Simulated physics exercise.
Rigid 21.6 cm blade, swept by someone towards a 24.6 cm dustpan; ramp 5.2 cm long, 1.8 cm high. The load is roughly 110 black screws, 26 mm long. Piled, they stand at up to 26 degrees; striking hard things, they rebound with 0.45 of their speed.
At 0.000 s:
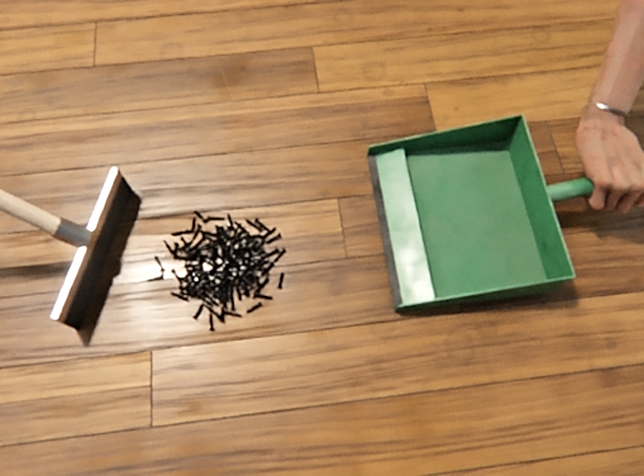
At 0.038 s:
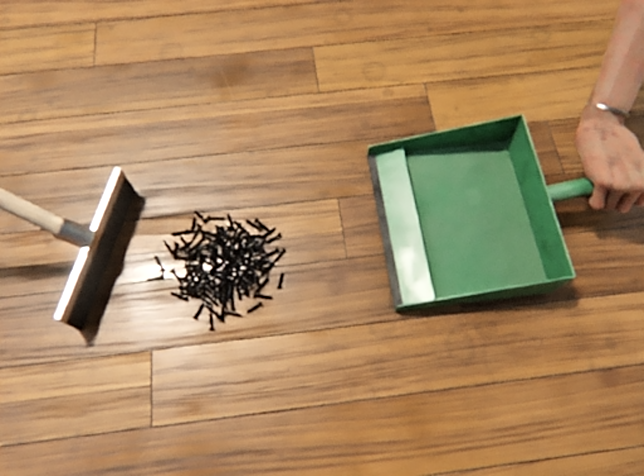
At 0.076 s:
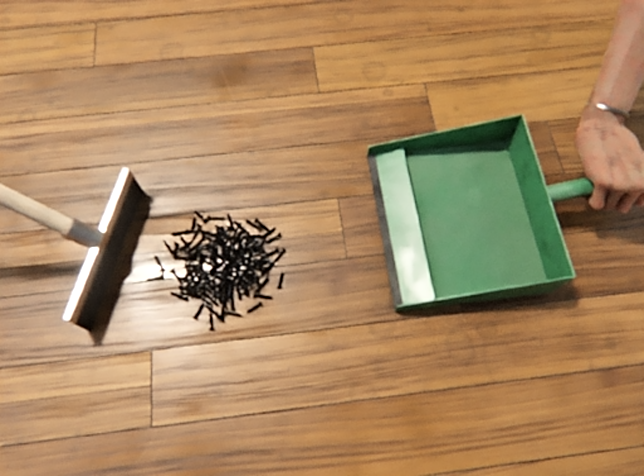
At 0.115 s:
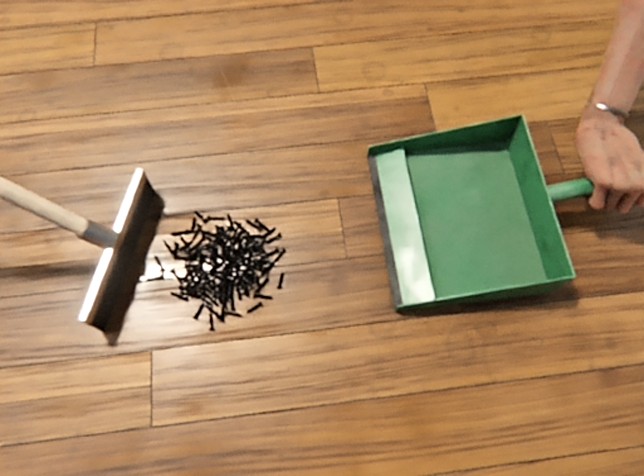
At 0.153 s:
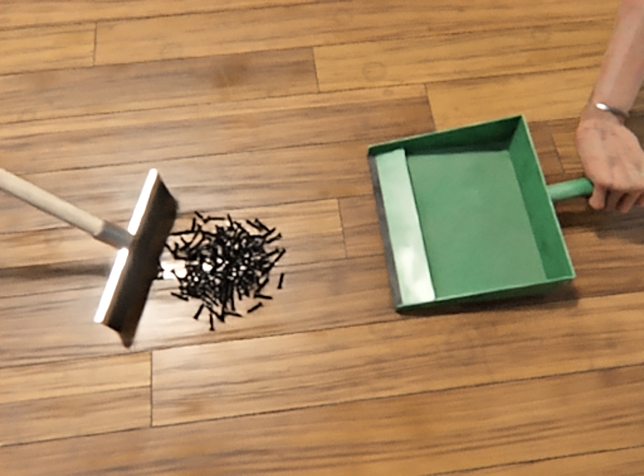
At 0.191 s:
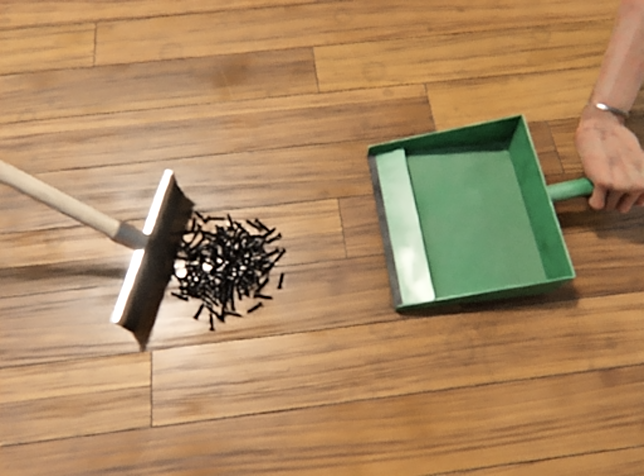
A wooden-handled broom with a flat, rigid blade slid a short way right across the wooden floor, just reaching the edge of a pile of black screws, while a hand held a green dustpan still.
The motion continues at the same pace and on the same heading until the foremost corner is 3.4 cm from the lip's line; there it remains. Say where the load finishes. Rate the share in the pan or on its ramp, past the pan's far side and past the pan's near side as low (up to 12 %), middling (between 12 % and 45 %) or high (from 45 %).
Shares - in the pan or on its ramp: Low; past the pan's far side: Low; past the pan's near side: Middling.
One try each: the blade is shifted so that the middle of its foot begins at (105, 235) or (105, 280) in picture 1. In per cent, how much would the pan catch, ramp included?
About 5 and 10 per cent.
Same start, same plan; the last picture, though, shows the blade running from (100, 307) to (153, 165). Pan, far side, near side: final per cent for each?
Split: Pan = 0, far = 0, near = 0.
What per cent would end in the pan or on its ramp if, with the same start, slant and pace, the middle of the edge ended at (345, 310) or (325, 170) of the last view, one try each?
Some 10 and 0 per cent.
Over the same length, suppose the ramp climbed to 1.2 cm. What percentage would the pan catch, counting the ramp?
That would give something like 5 per cent.
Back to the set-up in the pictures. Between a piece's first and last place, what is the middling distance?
Around 20 centimetres.
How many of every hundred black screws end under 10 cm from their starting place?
I'd guess some 0 per cent.
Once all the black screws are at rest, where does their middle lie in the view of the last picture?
Approximately (367, 276) in the last view.
After 0.43 s, middle of the blade 20 cm from the lip; 0 % over the lip, far side 0 %, near side 5 %.
After 0.59 s, middle of the blade 11 cm from the lip; 0 % over the lip, far side 0 %, near side 10 %.
After 0.87 s, middle of the blade 7 cm from the lip; 5 % over the lip, far side 0 %, near side 15 %.
At rest (1.4 s), pan 5 %, far side 0 %, near side 15 %, in front of the lip or behind the blade 80 %.
